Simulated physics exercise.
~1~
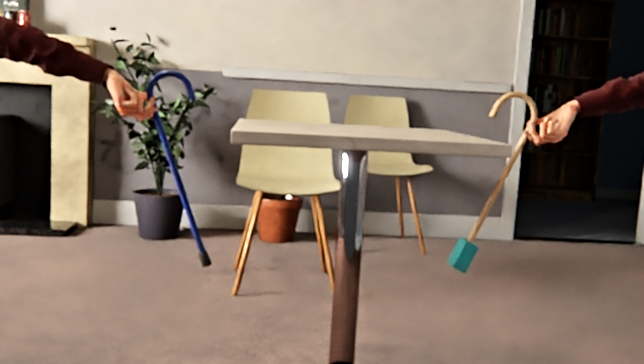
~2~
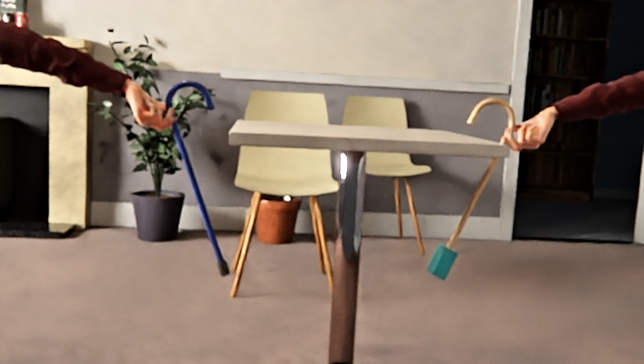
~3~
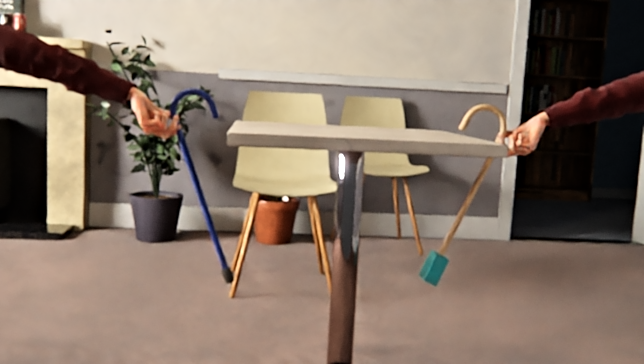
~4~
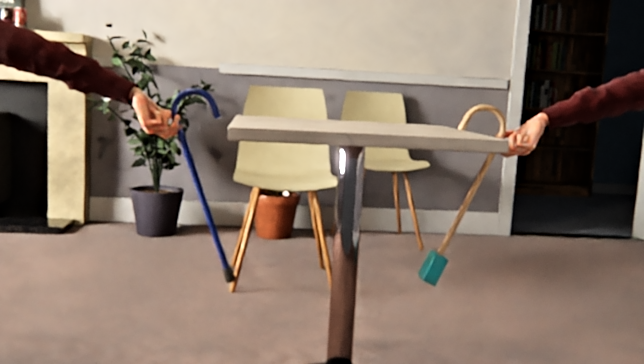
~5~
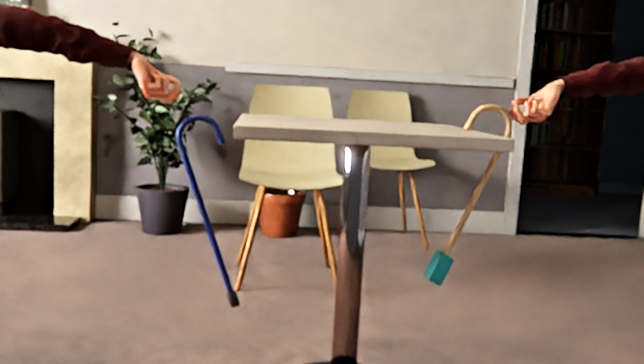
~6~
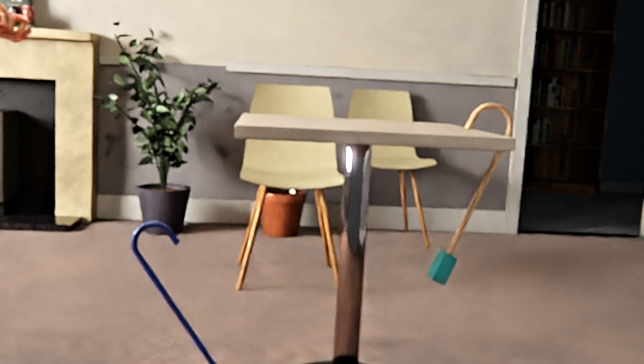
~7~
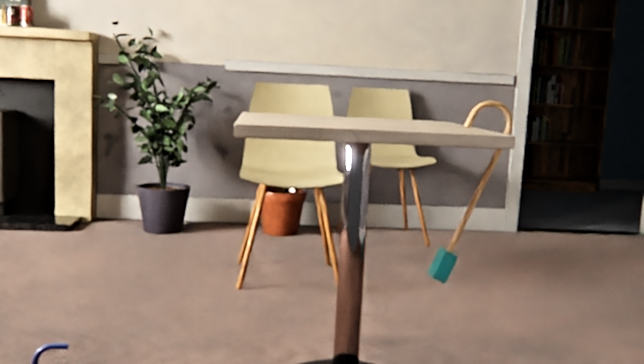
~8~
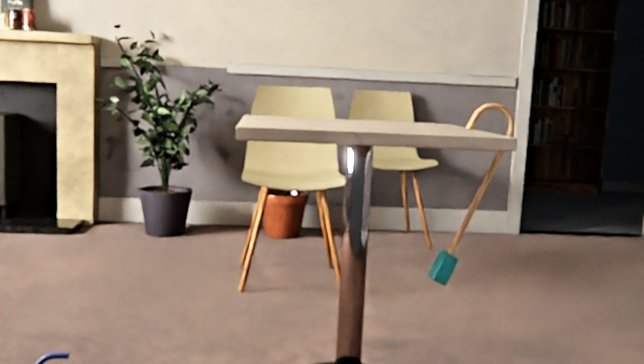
The footage shows two hands bringing a blue cane and a turquoise brush with a curved handle to opposite edges of a table. The hands let go and withdraw; the cane on the left drops to the floor, while the brush stays hanging from the right edge.
